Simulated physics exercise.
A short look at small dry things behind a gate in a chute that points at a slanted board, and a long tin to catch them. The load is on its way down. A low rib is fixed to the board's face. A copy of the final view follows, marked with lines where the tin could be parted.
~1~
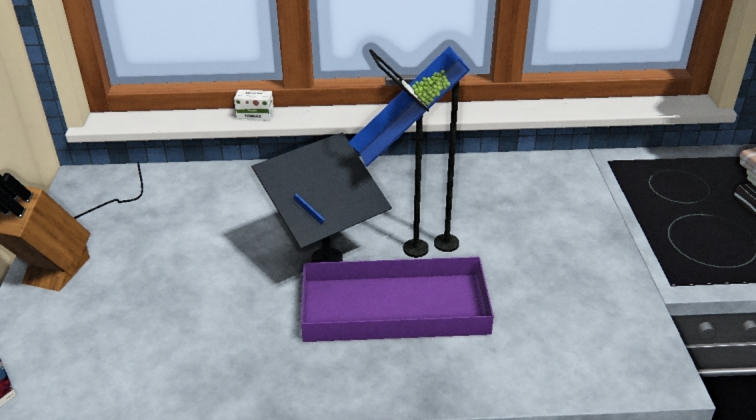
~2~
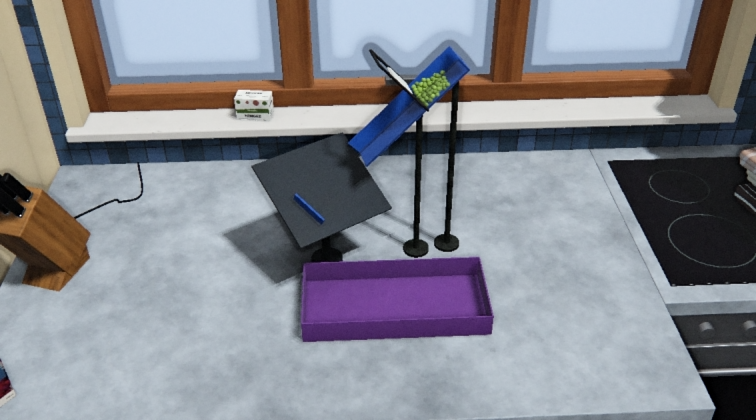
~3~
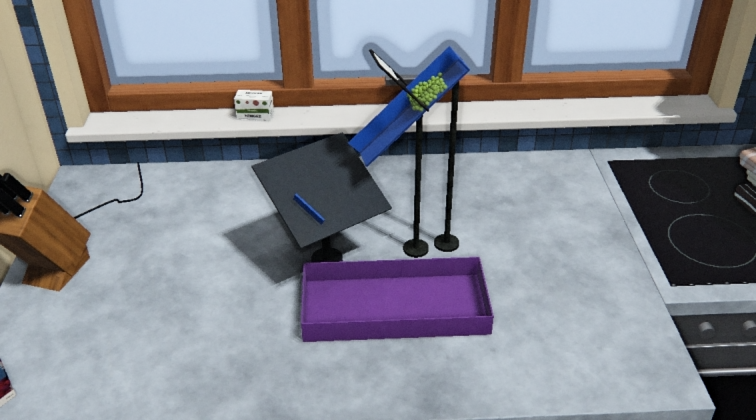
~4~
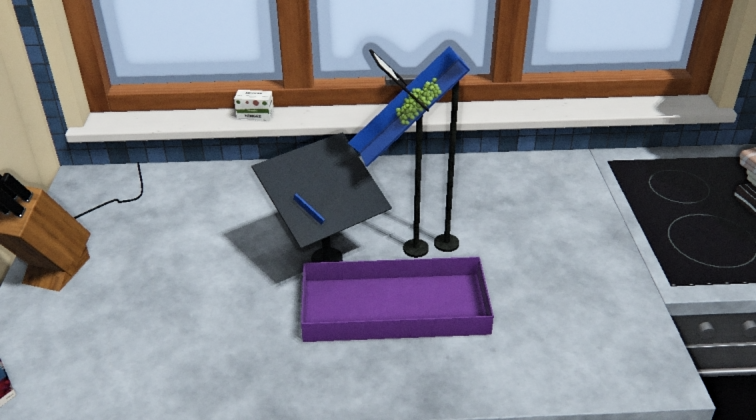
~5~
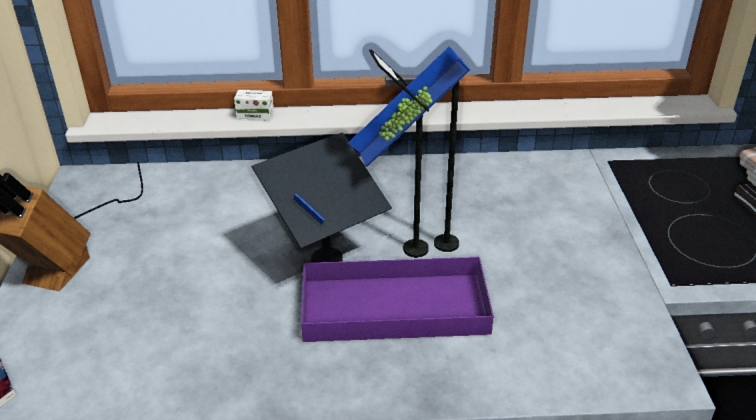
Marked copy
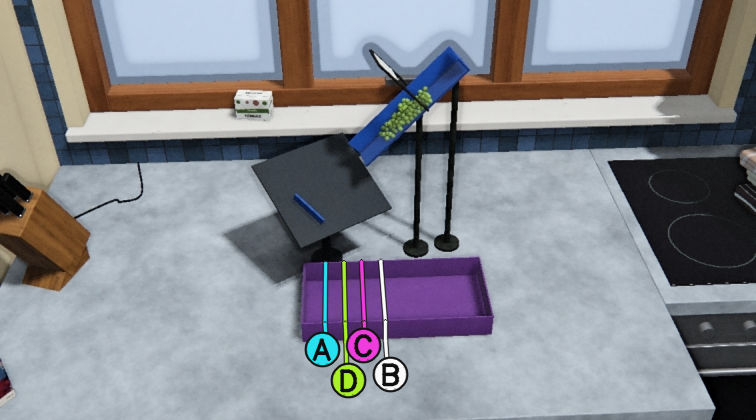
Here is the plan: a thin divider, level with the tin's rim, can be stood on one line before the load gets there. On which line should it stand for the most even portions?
The best line is C.
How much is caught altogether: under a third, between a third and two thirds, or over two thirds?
It is over two thirds.
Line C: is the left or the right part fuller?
The left side.
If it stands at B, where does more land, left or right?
The left side.
On the marked copy, line A crosses the front rim at (325, 323); line B crosses the front rim at (385, 320); line C crosses the front rim at (364, 321); line D crosses the front rim at (345, 322).
If A is chosen, of what is caught, a stray few on the left of the divider, nearly all on the right.
If B is chosen, of what is caught, nearly all on the left of the divider, a small part on the right.
If C is chosen, of what is caught, about two thirds on the left of the divider, about a third on the right.
If D is chosen, of what is caught, a small part on the left of the divider, most on the right.
